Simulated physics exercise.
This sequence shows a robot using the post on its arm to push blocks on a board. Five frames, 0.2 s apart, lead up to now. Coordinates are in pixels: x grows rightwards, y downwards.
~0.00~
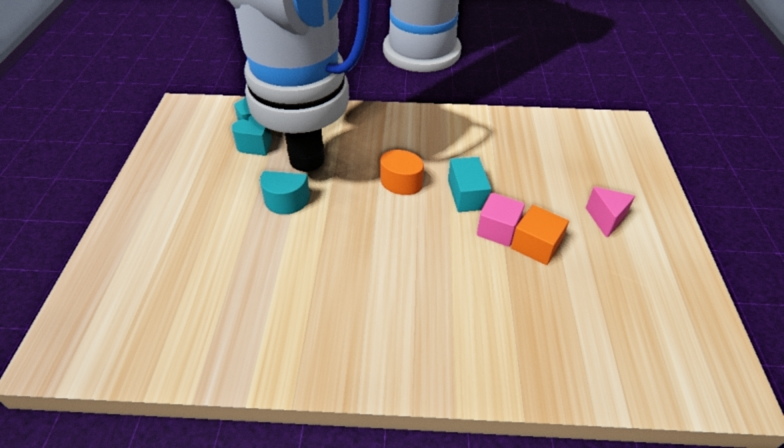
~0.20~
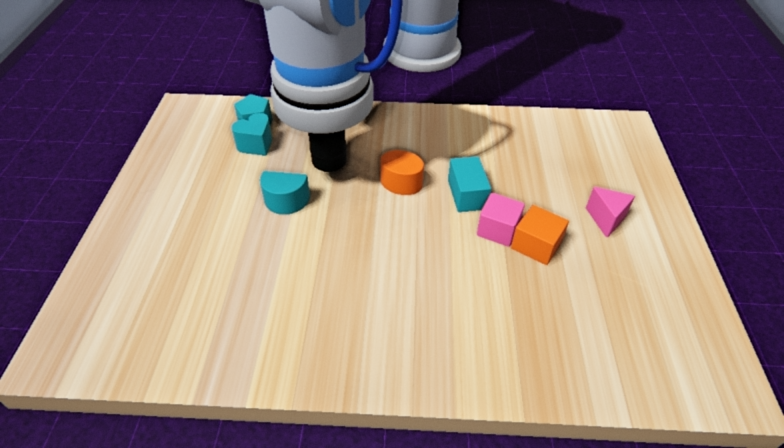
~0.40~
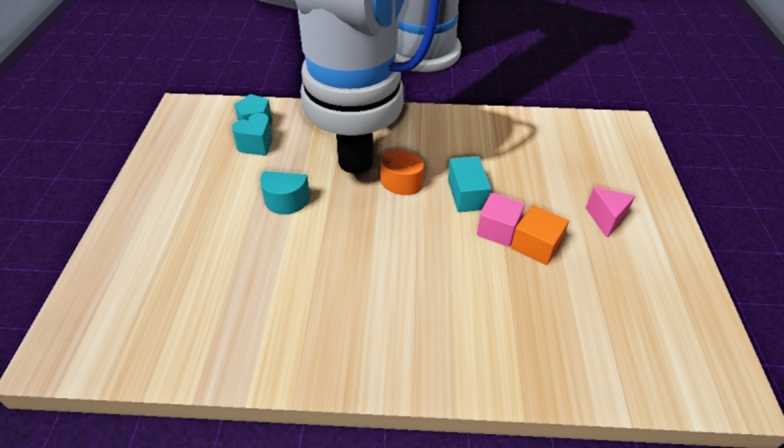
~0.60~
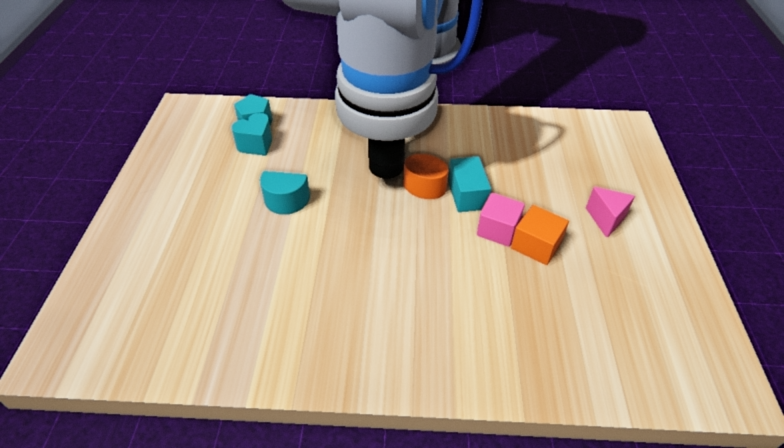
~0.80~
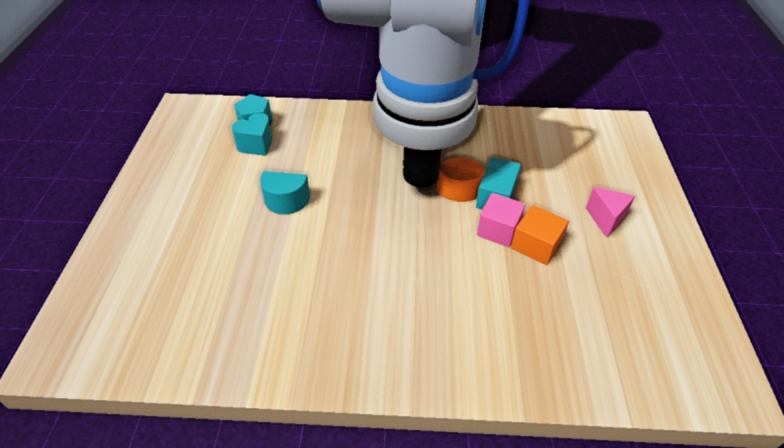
A robot arm slid its black post rightward across a wooden board, pushed a round orange block along, and that block then nudged the turquoise one beside it, while the other blocks stayed still.
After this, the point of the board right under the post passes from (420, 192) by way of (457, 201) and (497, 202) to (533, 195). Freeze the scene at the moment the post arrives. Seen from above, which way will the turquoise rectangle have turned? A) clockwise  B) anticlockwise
(A)
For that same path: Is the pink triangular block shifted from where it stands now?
Final answer: No.
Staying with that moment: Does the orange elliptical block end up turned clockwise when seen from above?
No, that is not how it ends up.
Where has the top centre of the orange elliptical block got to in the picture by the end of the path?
The top centre is at (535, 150).
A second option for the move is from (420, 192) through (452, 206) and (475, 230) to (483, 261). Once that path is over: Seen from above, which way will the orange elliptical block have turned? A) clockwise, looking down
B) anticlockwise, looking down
B (anticlockwise, looking down)
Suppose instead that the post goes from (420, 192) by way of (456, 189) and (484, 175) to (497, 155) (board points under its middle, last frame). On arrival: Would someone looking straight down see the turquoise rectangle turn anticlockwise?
My answer is no.
On the path given first. One third of the way, post at (461, 186); orange elliptical block at (498, 169), turned 35° anticlockwise; turquoise rectangle at (534, 176).
Two thirds of the way, post at (500, 187); orange elliptical block at (521, 159), turned 85° anticlockwise; turquoise rectangle at (547, 178), turned 25° clockwise; pink square at (513, 209), turned 25° clockwise; orange square at (549, 228).
At the end, post at (537, 180); orange elliptical block at (536, 150), turned 140° anticlockwise; turquoise rectangle at (584, 172), turned 25° clockwise; pink square at (515, 209), turned 30° clockwise; orange square at (551, 230); pink triangular block still.
